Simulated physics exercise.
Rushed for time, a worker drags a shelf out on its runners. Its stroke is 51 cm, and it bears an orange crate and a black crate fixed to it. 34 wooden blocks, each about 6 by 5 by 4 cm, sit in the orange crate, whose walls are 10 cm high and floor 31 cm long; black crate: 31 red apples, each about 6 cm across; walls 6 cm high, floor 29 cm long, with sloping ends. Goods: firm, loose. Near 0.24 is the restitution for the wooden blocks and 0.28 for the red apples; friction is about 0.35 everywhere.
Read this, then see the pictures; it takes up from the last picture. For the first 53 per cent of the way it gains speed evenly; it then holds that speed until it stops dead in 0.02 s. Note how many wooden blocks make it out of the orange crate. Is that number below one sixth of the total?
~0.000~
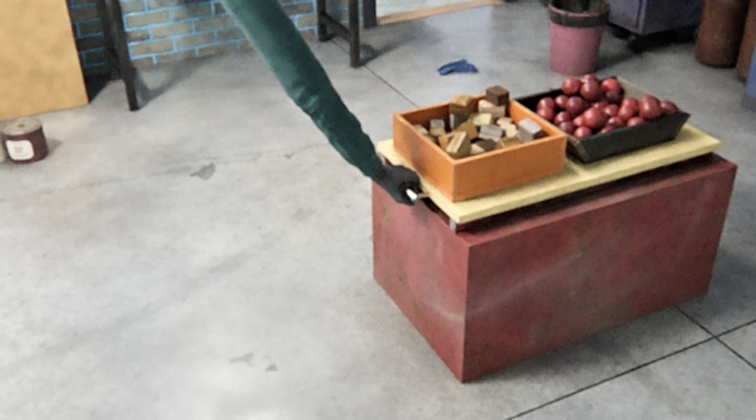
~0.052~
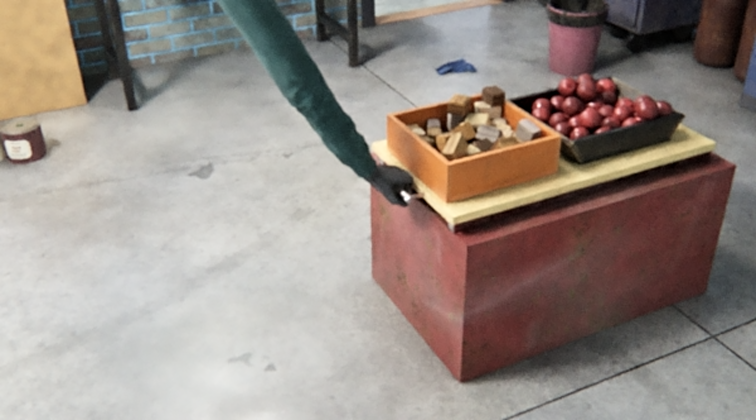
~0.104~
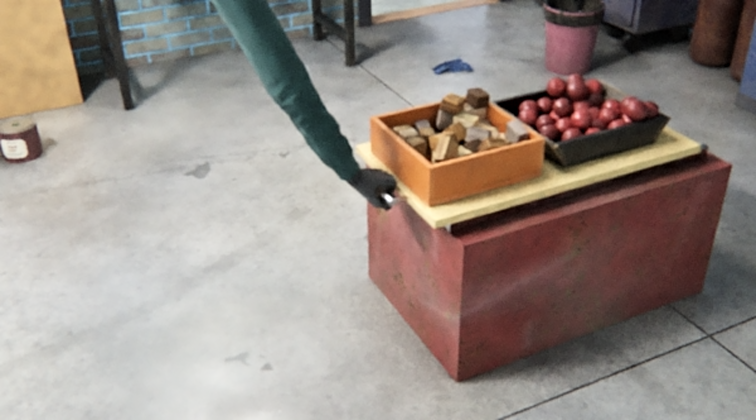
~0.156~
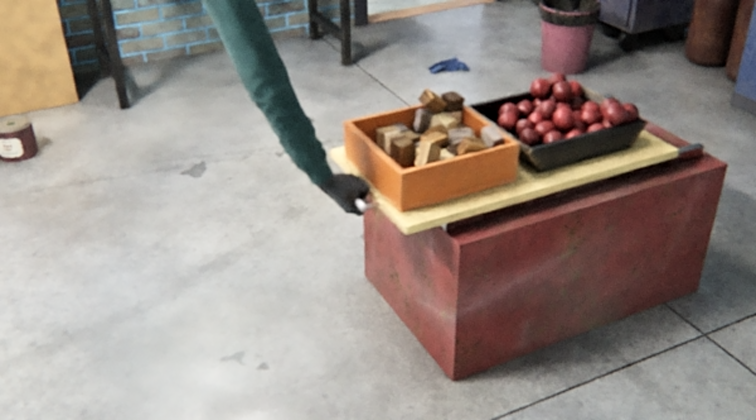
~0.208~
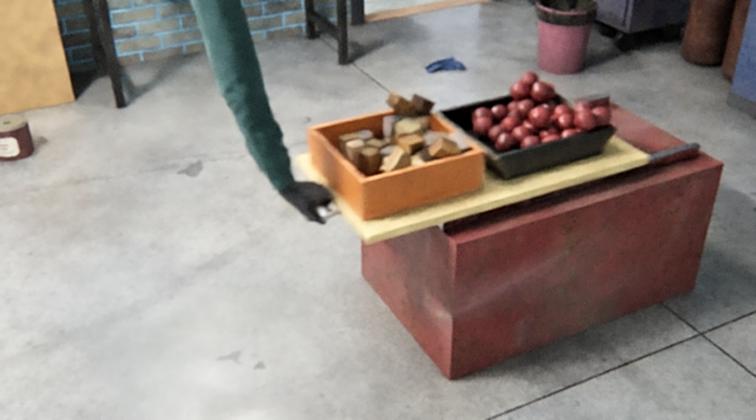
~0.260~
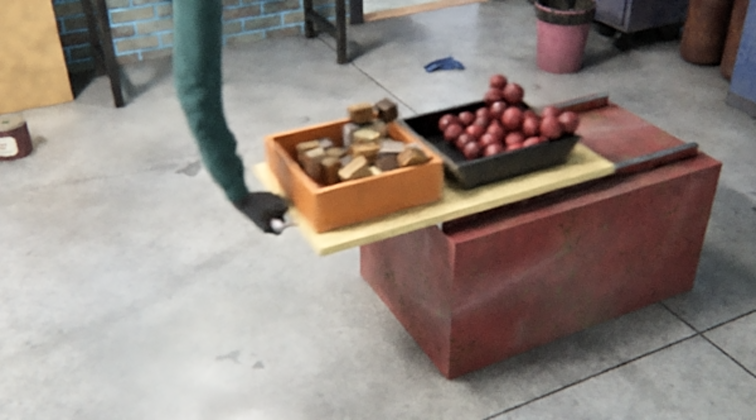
Yes, it is below a sixth.
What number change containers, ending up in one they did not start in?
Around 3, roughly.
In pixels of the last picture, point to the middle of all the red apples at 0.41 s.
Their middle is around (417, 149).
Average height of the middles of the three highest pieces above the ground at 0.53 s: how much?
I'd put it close to 74 cm.
After 0.33 s, end of travel.
After 0.41 s, the orange crate has all 34 and the black crate is down by 1 of 31.
After 0.53 s, the orange crate is down by 2 of 34 and the black crate is down by 7 of 31.
After 0.75 s, the orange crate is down by 2 of 34 and the black crate is down by 10 of 31.
Outcome (at 1.18 s), the orange crate is down by 2 of 34 and the black crate is down by 10 of 31. Asked share, 2 of 34, 6 per cent.
